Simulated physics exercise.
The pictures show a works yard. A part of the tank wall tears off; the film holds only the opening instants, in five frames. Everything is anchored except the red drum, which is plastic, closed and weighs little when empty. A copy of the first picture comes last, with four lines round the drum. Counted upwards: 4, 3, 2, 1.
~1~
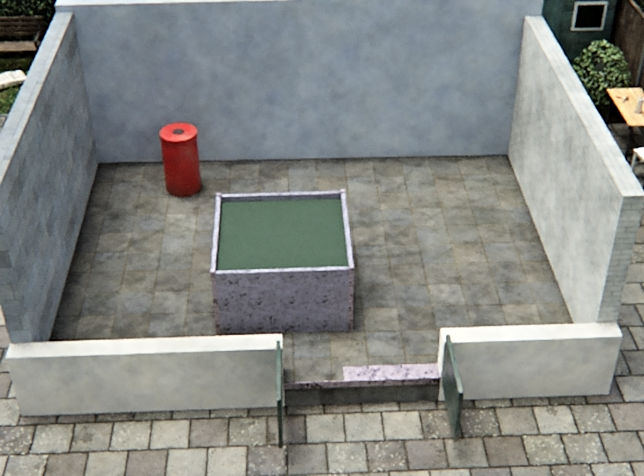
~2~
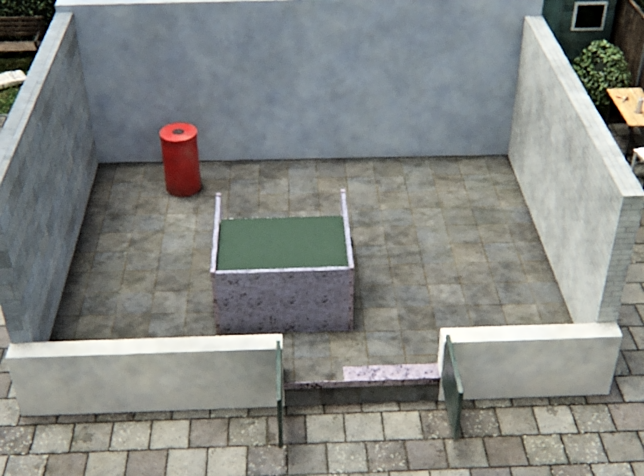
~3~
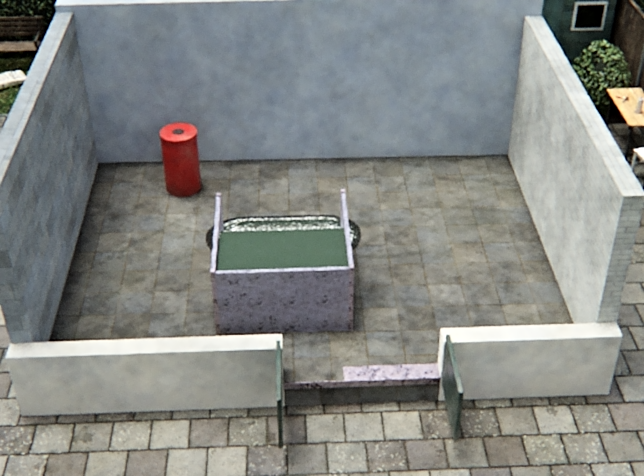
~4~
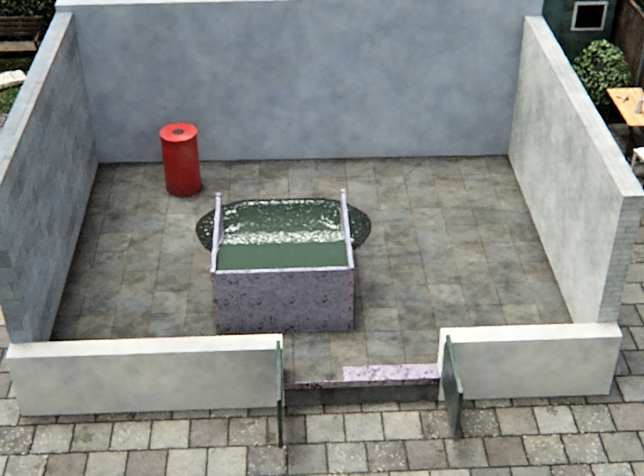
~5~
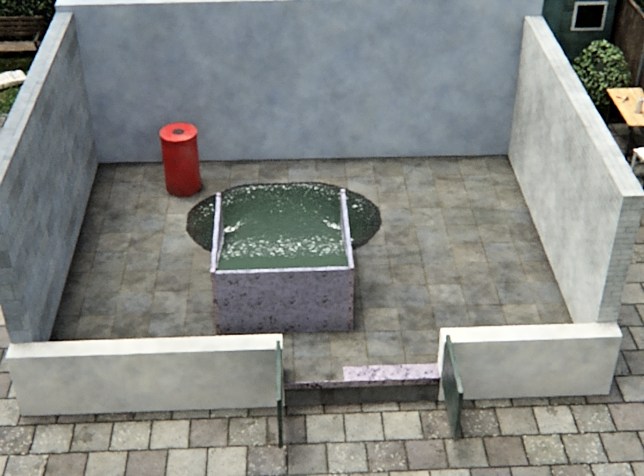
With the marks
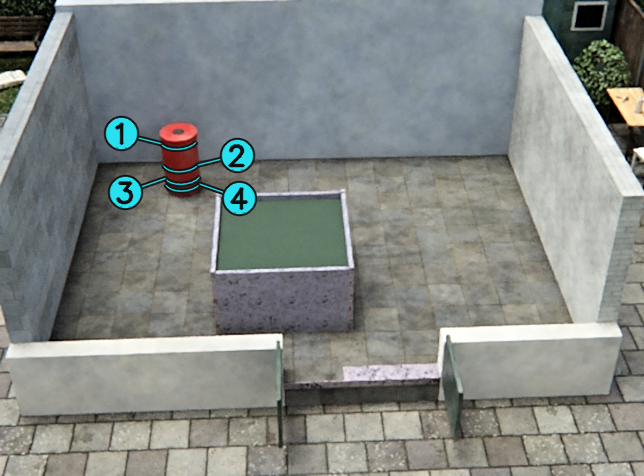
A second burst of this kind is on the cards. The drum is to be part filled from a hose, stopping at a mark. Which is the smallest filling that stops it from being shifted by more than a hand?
Go for 2.
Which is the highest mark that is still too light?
That would be 3.
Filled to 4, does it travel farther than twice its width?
Yes, it does.
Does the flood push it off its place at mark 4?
Yes, it does.
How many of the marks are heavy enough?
Two of the four.
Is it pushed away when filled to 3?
Yes.
In cyan, 1 at (177, 149); 2 at (179, 171); 3 at (181, 184); 4 at (182, 191); from the bottom up 4, 3, 2, 1.
For mark 1, it does not move.
For mark 2, it does not move.
For mark 3, it is pushed about its own width away.
For mark 4, it is pushed about 6 times its own width away.
